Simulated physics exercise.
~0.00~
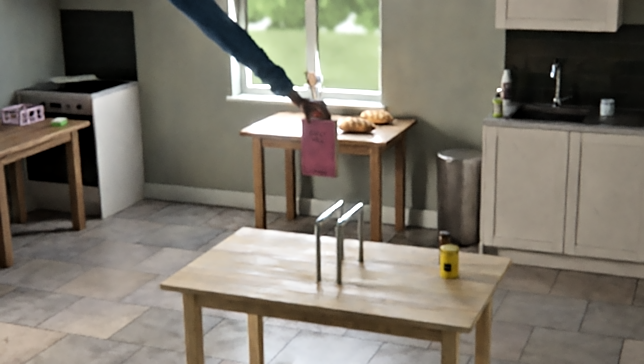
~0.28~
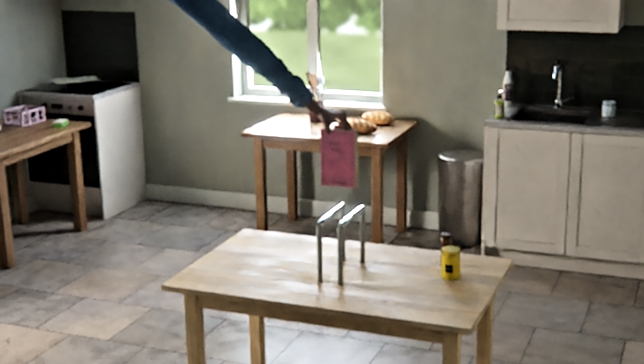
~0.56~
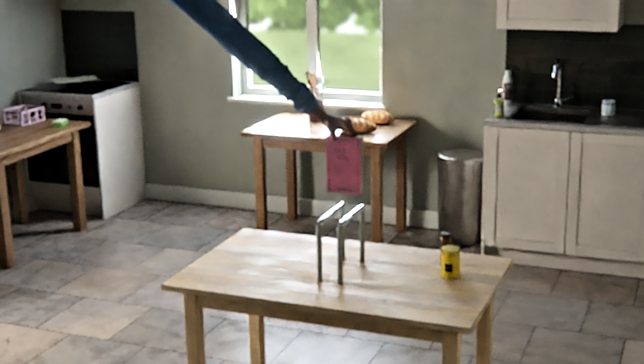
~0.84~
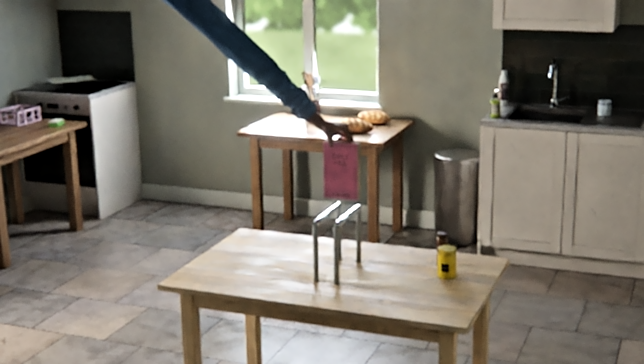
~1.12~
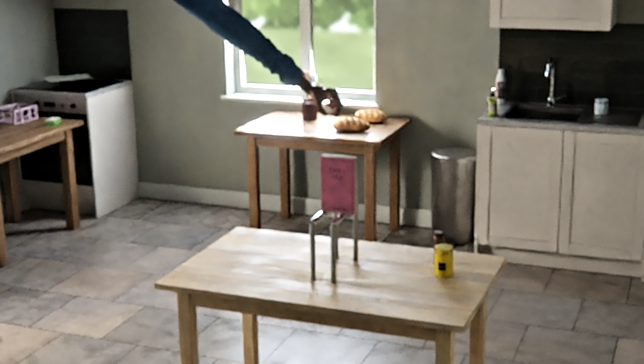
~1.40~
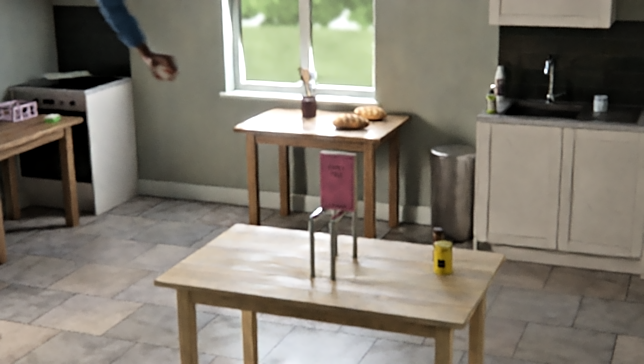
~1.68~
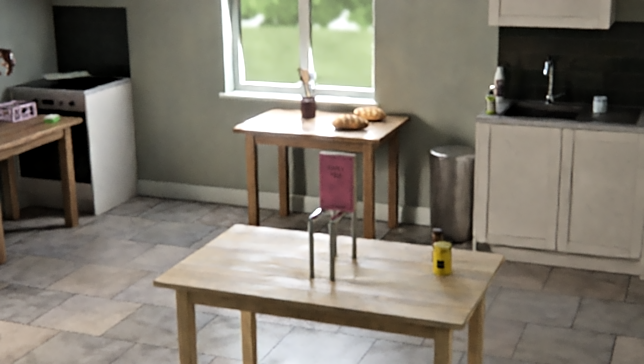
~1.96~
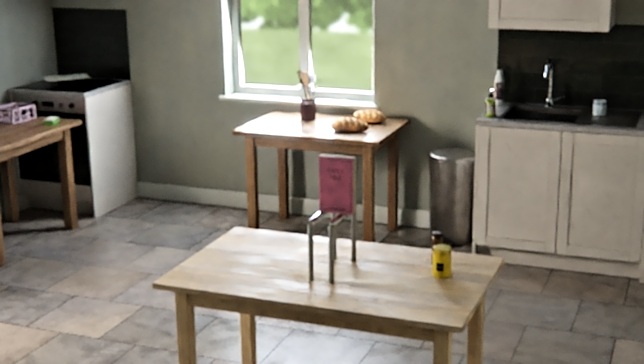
Kitchen with a hand lowering a pink book into a slot between two metal ledges, releasing it and withdrawing, the book lodging upright.
